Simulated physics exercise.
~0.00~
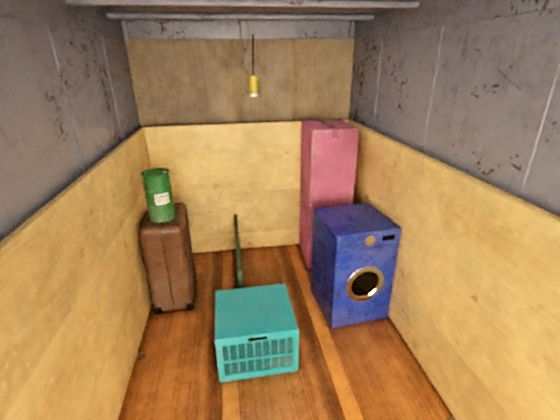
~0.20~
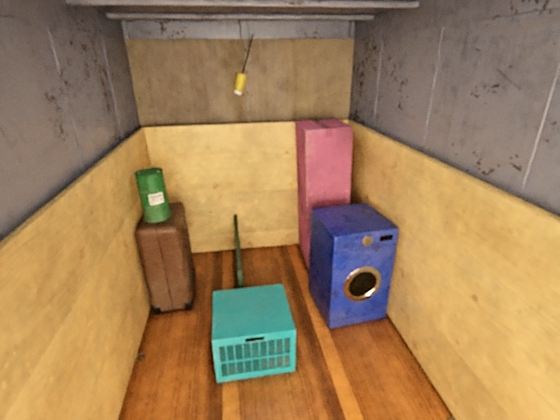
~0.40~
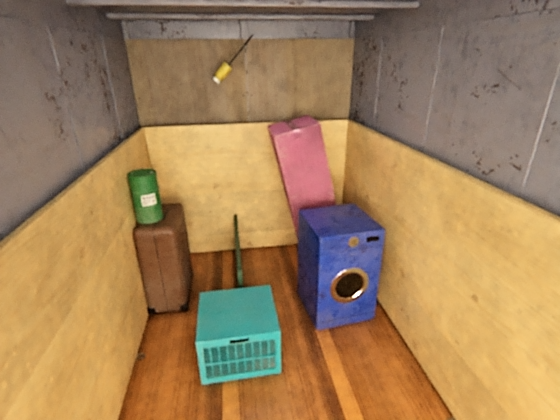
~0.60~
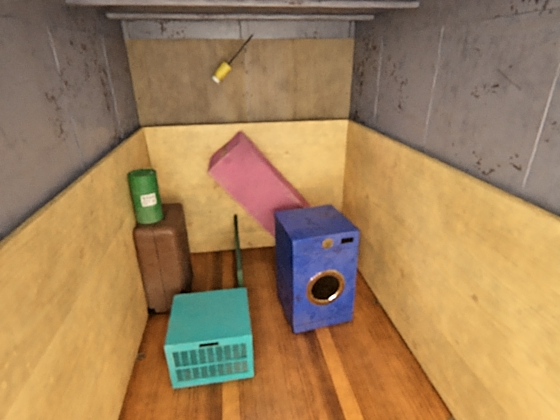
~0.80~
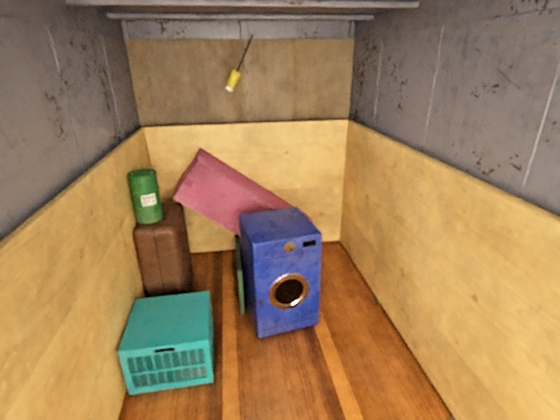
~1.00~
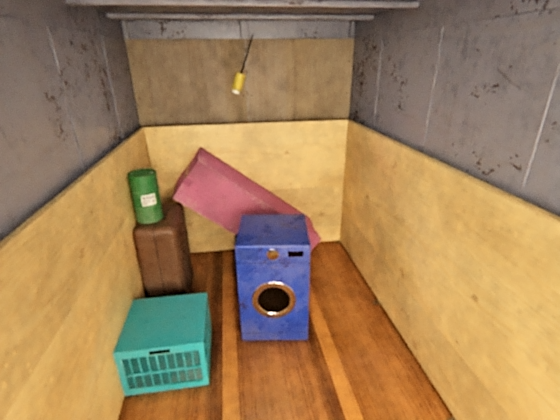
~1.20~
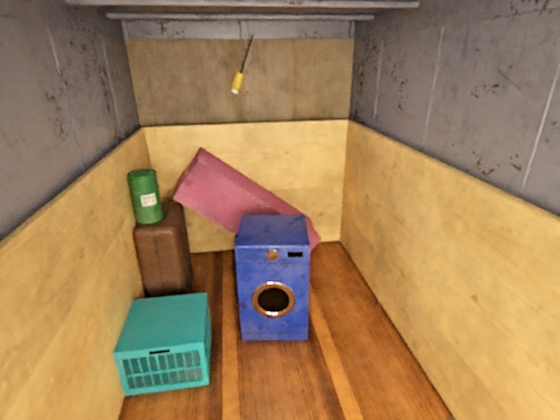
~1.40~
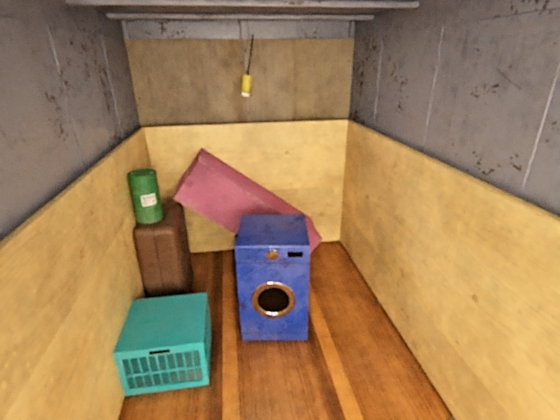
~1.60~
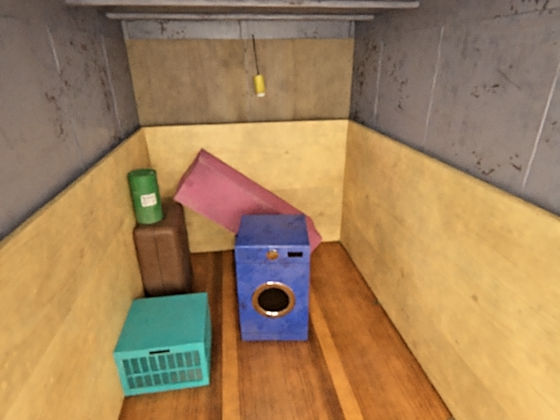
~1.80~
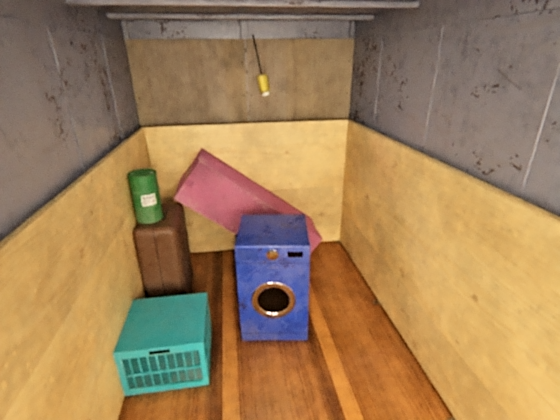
In a moving van's load bay, a hanging lamp swings as a blue appliance and turquoise chest slide left and a tall pink box topples left, ending slanted against the back wall behind the appliance, while the green canister shifts slightly but stays upright on the brown case.
